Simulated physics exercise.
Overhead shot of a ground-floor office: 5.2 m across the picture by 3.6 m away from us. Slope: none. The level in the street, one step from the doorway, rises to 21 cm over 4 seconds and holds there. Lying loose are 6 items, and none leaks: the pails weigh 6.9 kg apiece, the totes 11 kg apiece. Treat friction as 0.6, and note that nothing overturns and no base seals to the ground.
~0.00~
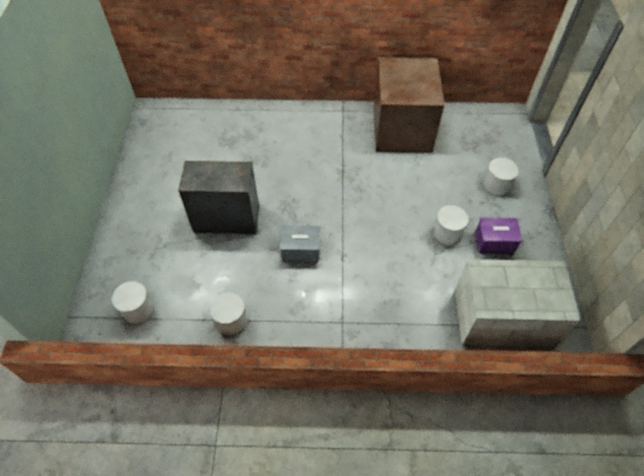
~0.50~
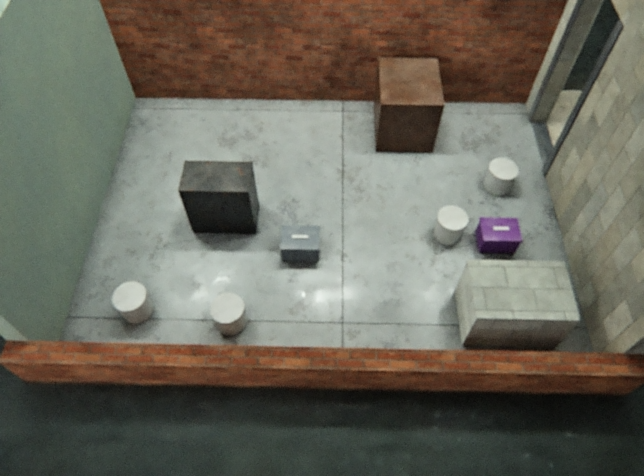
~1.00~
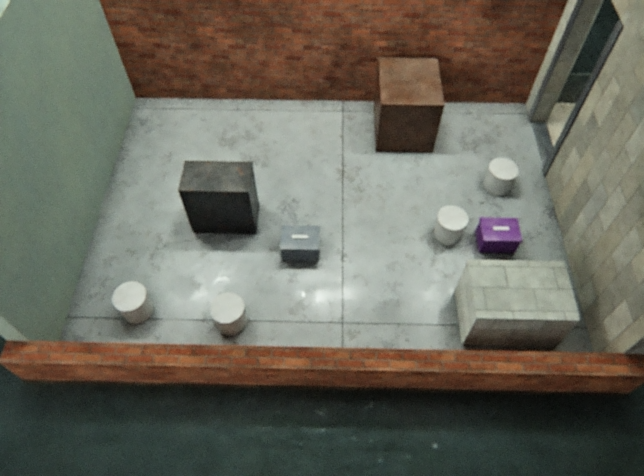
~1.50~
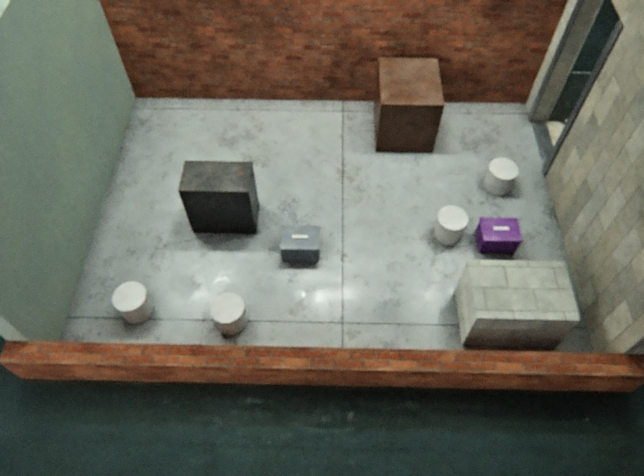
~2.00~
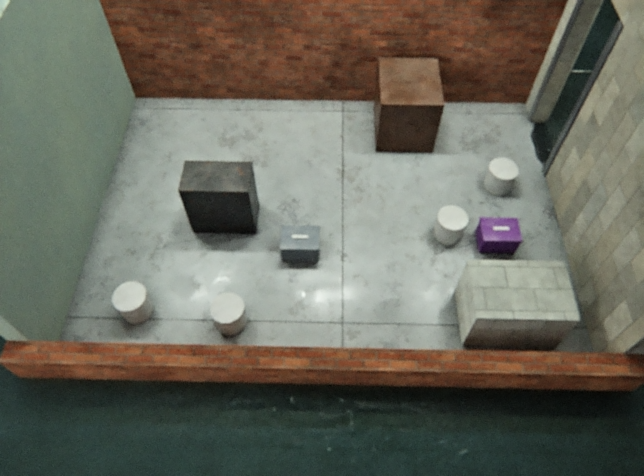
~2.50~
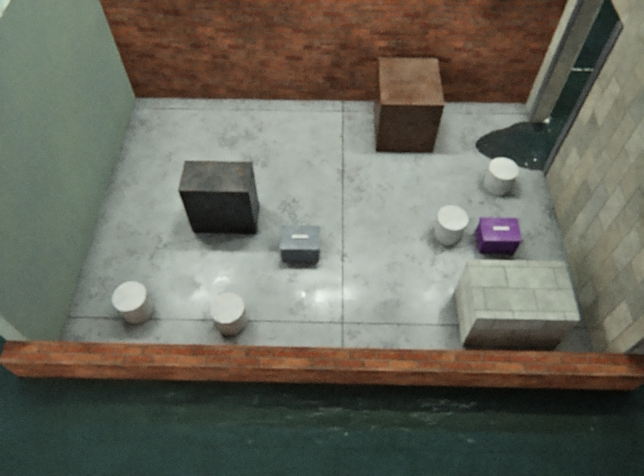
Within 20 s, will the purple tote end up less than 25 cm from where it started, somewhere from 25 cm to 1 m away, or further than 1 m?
Less than 25 cm.
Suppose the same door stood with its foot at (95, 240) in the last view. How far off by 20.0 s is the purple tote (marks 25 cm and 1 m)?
Then the purple tote slides a little.
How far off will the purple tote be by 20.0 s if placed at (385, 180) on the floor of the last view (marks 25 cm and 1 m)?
Well, it gets shoved far.
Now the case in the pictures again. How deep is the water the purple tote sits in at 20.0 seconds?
Roughly 8 cm.
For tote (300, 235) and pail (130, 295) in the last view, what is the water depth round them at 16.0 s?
Close to 9 and 10 centimetres.
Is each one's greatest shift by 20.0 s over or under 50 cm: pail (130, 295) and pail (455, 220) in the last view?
Beyond, within.
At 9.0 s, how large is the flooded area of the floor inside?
Somewhere around 16 m2, roughly.
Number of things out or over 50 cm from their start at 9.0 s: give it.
By then the count is 0.
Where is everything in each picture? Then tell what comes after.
In the first picture, the purple tote at (501, 229) rests on the ground; 0.0 m2 under water; 0 of 6 have shifted.
In the second picture, the purple tote at (501, 229), on the bottom; 0.0 m2 under water; 0 of 6 have shifted.
In the third picture, the purple tote at (501, 229) rests on the ground; water covers 0.0 m2; 0 of 6 have shifted.
In the fourth picture, the purple tote at (501, 229), on the bottom; water covers 0.0 m2; 0 of 6 have shifted.
In the fifth picture, the purple tote at (501, 229) rests on the ground; 0.0 m2 under water; 0 of 6 have shifted.
In the sixth picture, the purple tote at (501, 229) rests on the ground; water covers 0.4 m2; 0 of 6 have shifted.
After 4.0 s the purple tote is near (501, 229), 0.0 m from its start, aground; 0 afloat.
After 9.0 s the purple tote is near (501, 229), 0.0 m from its start, aground; 0 afloat.
After 16.0 s the purple tote is near (501, 229), 0.0 m from its start, aground; 3 afloat.
After 20.0 s the purple tote is near (501, 229), 0.0 m from its start, aground; 3 afloat.
